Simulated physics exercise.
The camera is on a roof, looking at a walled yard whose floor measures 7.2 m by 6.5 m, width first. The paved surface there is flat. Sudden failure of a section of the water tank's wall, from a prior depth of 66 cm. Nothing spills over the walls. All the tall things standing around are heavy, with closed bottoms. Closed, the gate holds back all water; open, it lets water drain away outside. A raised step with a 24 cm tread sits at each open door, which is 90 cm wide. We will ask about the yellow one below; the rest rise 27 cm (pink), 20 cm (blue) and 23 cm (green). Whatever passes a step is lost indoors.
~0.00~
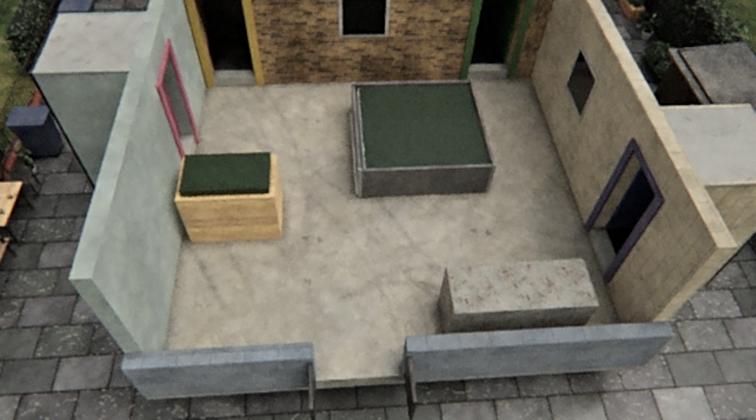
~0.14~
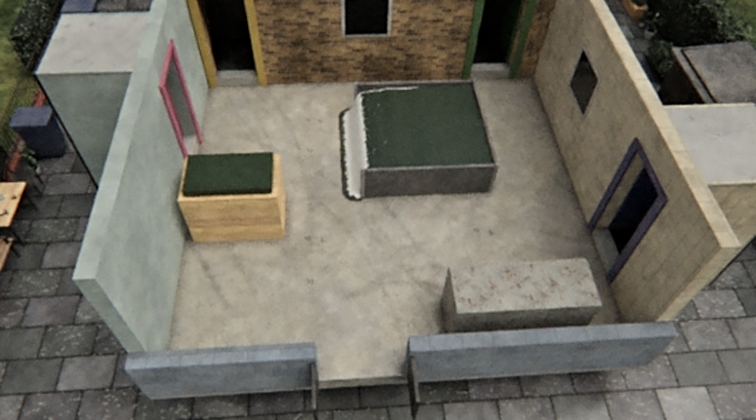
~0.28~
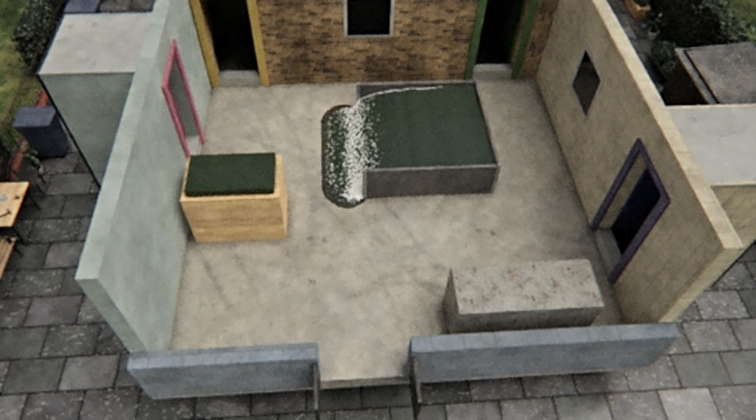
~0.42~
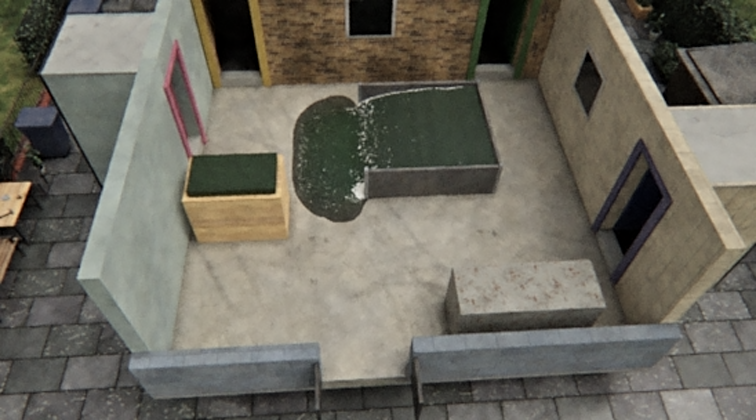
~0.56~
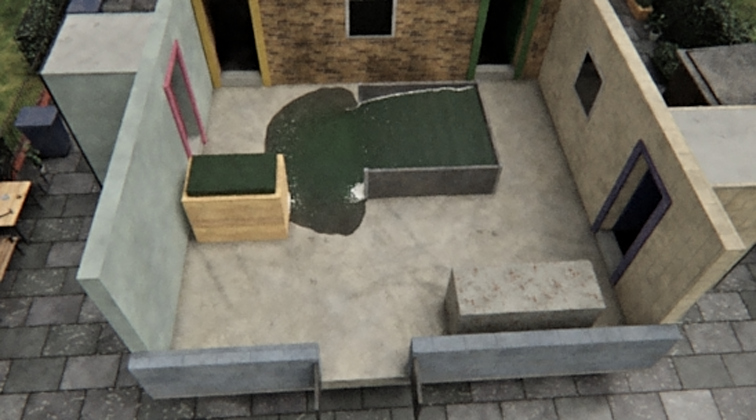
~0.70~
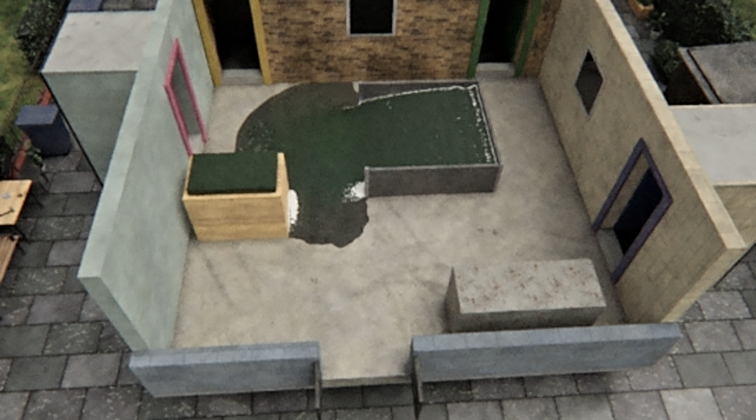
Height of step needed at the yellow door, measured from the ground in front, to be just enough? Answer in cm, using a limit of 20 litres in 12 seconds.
Approximately 32 cm.
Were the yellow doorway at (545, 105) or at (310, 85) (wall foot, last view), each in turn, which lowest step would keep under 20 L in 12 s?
Roughly 14.5 and 16 cm.
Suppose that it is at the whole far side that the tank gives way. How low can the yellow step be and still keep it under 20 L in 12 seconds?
Minimum height: Approx. 17 cm.
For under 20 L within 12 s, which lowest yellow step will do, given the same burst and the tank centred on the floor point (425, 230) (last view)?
Some 23 cm.
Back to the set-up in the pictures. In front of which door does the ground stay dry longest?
Blue.
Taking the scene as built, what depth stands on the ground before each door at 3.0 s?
Centimetres: Pink = 36, yellow = 34, blue = 0, green = 0.
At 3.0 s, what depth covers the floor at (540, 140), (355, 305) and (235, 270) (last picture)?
I'd read roughly 0, 2 and 2 cm there.
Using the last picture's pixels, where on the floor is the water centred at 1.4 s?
About (363, 150).
After 1.4 s water covers 30 % of the floor, deepest (40 cm) near (199, 179); 10 cm at the yellow door, 0 litres in over its 22 cm step.
After 3.0 s water covers 50 % of the floor, deepest (39 cm) near (214, 91); 34 cm at the yellow door, 59 litres in over its 22 cm step.
After 12.0 s water covers 95 % of the floor, deepest (12 cm) near (627, 347); 5 cm at the yellow door, 114 litres in over its 22 cm step.
At the yellow door as built, the water arrived by 1.1 s and peaked near 37 cm at 2.4 s.
Run again over the same 12 s with other heights there, 47 litres in over 28 cm, 4 litres over 38 cm. The limit of 20 litres is kept from about 32 cm up.
